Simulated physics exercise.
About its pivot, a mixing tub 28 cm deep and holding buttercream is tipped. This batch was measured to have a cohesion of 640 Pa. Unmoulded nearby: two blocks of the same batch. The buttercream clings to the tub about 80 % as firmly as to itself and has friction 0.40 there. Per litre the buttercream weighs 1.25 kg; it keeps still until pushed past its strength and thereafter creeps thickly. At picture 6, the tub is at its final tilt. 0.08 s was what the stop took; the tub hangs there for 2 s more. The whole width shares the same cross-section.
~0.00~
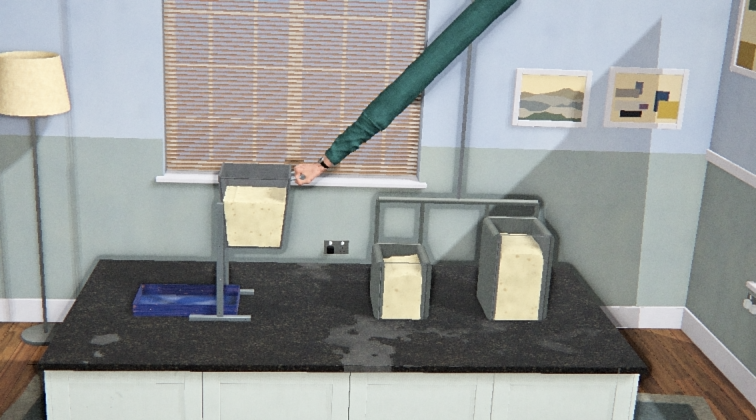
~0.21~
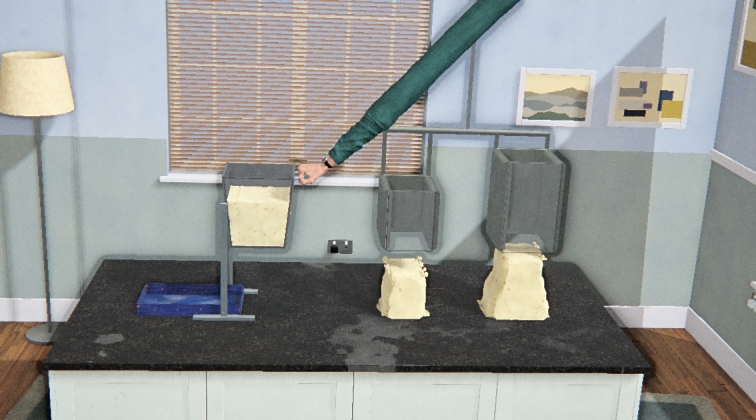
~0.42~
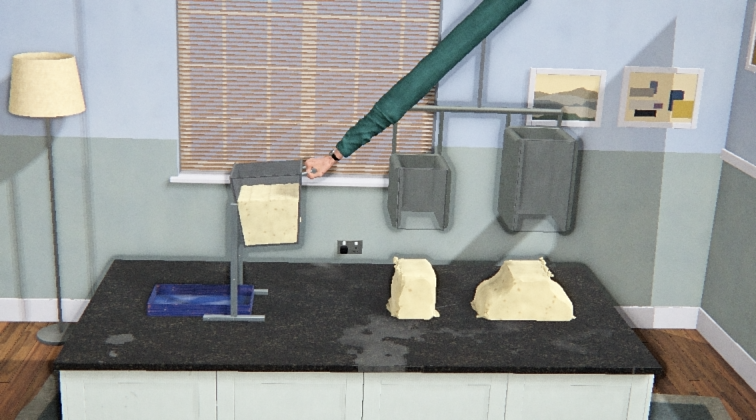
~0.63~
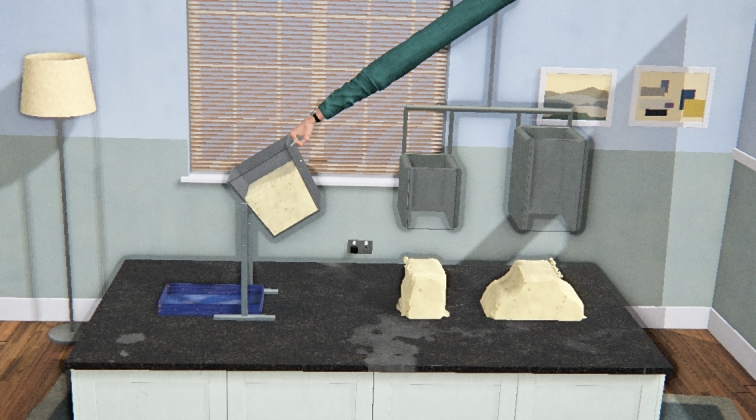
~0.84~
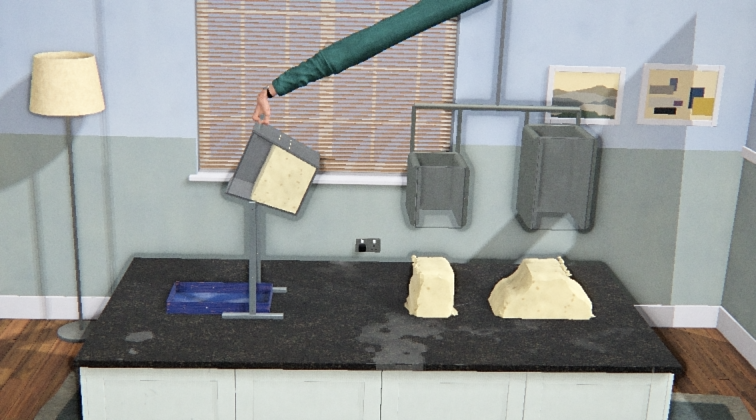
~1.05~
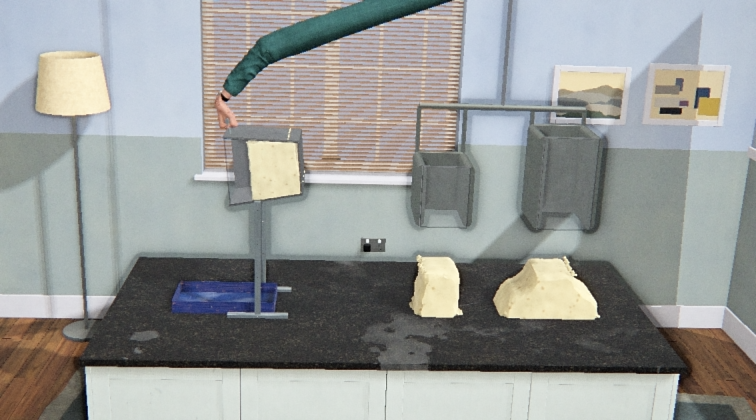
An arm tips a tub of buttercream sideways after two moulds lift off slumping blocks.
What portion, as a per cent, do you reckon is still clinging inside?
I reckon close to 68 % is still clinging.
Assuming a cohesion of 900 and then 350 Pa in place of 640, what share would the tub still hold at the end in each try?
Expect about 100 in a hundred, then about 45 in a hundred.
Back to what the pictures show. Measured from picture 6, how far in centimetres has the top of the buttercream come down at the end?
About 11 cm.
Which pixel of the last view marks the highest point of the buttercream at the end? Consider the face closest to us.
Somewhere near (277, 171) in the last view.
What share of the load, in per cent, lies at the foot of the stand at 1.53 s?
0 %.
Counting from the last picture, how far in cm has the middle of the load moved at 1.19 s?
It has moved around 4 centimetres.
By 1.19 s, the tub is at 94 degrees and holds 100 %.
By 1.36 s, the tub is at 94 degrees and holds 95 %.
By 1.53 s, the tub is at 94 degrees and holds 78 %.
By 1.70 s, the tub is at 94 degrees and holds 68 %.
By 3.05 s, at the end, the tub is at 94 degrees and holds 68 %.
